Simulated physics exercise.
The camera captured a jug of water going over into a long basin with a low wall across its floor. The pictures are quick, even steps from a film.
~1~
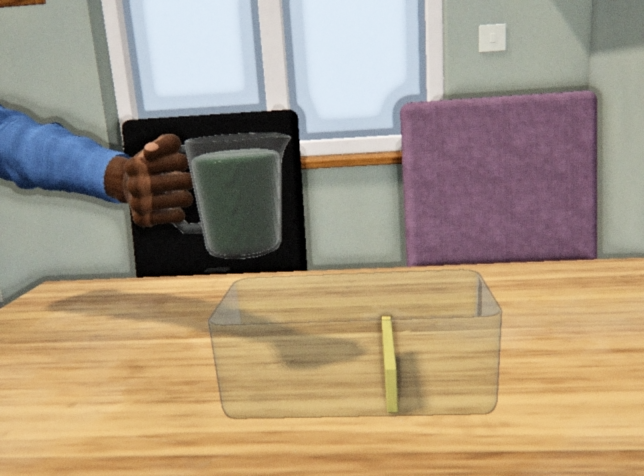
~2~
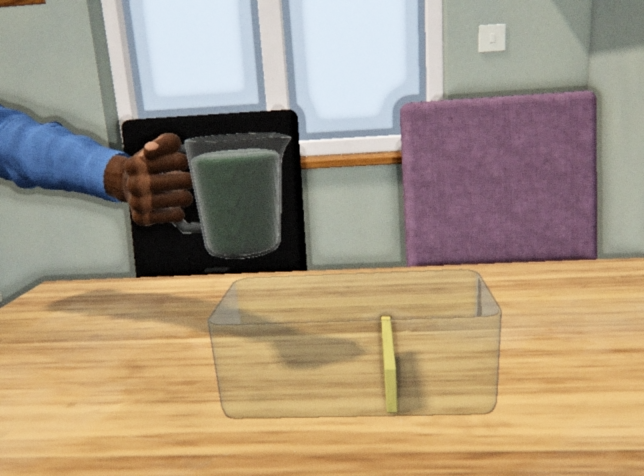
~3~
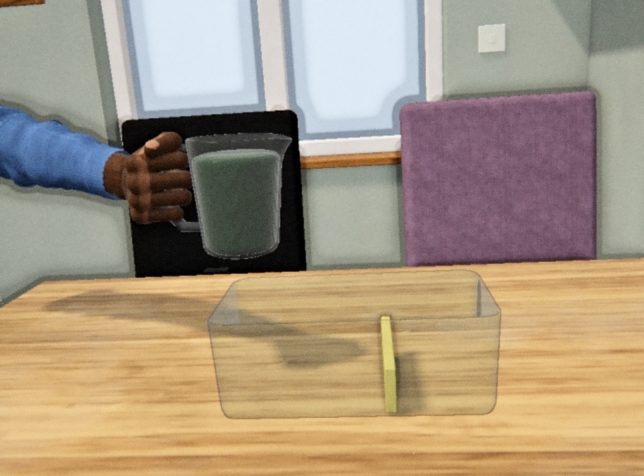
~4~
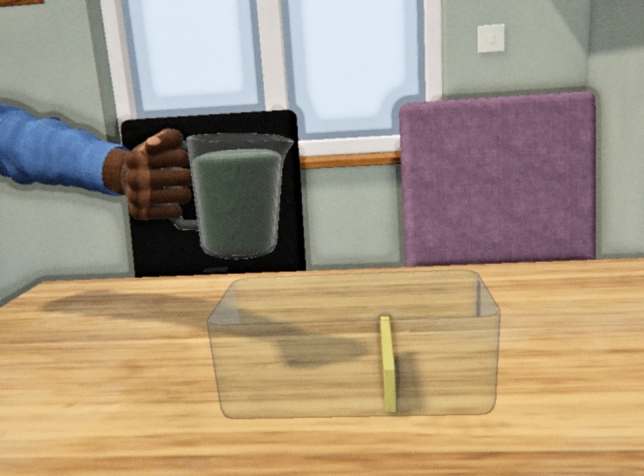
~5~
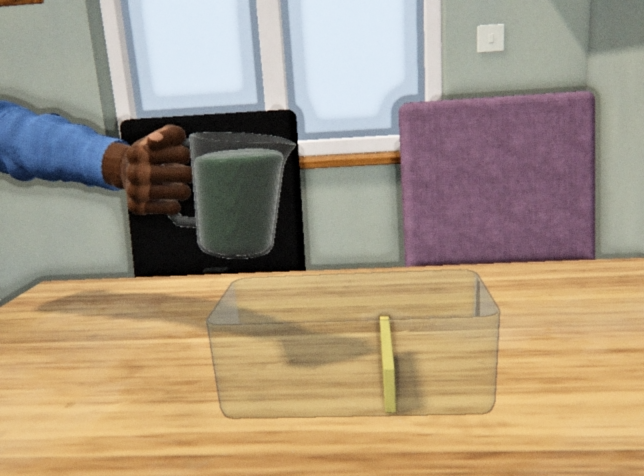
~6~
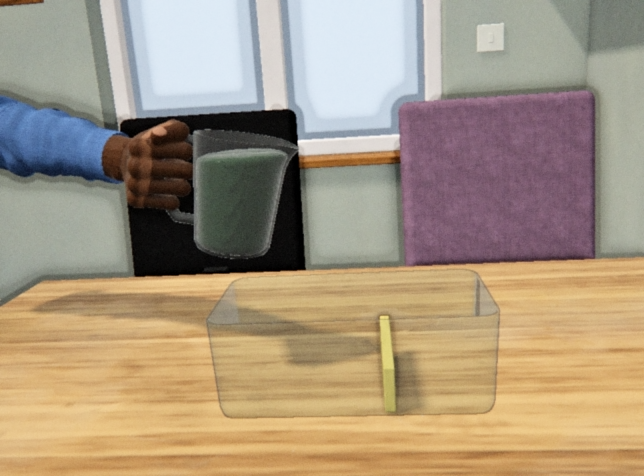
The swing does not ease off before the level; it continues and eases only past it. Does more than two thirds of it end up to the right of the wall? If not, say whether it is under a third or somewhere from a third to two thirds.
Seems the share right of the wall never gets to a third.
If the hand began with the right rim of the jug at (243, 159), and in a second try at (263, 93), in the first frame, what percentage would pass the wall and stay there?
0 % and 5 %.
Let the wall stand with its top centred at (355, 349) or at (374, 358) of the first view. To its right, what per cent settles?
Case 1: 90 %; case 2: 65 %.
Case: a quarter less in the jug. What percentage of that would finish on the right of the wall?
5 per cent or so.
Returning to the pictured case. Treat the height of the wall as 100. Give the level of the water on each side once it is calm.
Left near 40; right near 10.
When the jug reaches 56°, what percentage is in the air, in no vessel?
It's close to 10 percent.
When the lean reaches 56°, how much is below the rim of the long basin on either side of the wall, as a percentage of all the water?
Left: Some 5 %. Right: Some 0 %.
A moment on, the jug is tipped part way and 85 per cent is still to pour, 4 is left of the wall and 0 right of it.
Next, the jug is tipped on its side and 41 per cent is still to pour, 28 is left of the wall and 15 right of it.
Then the jug is tipped on its side and 6 per cent is still to pour, 71 is left of the wall and 18 right of it.
Later the jug is tipped on its side and 0 per cent is still to pour, 80 is left of the wall and 18 right of it.
In the end 81 per cent lies left of the wall, 18 right of it and 1 outside.
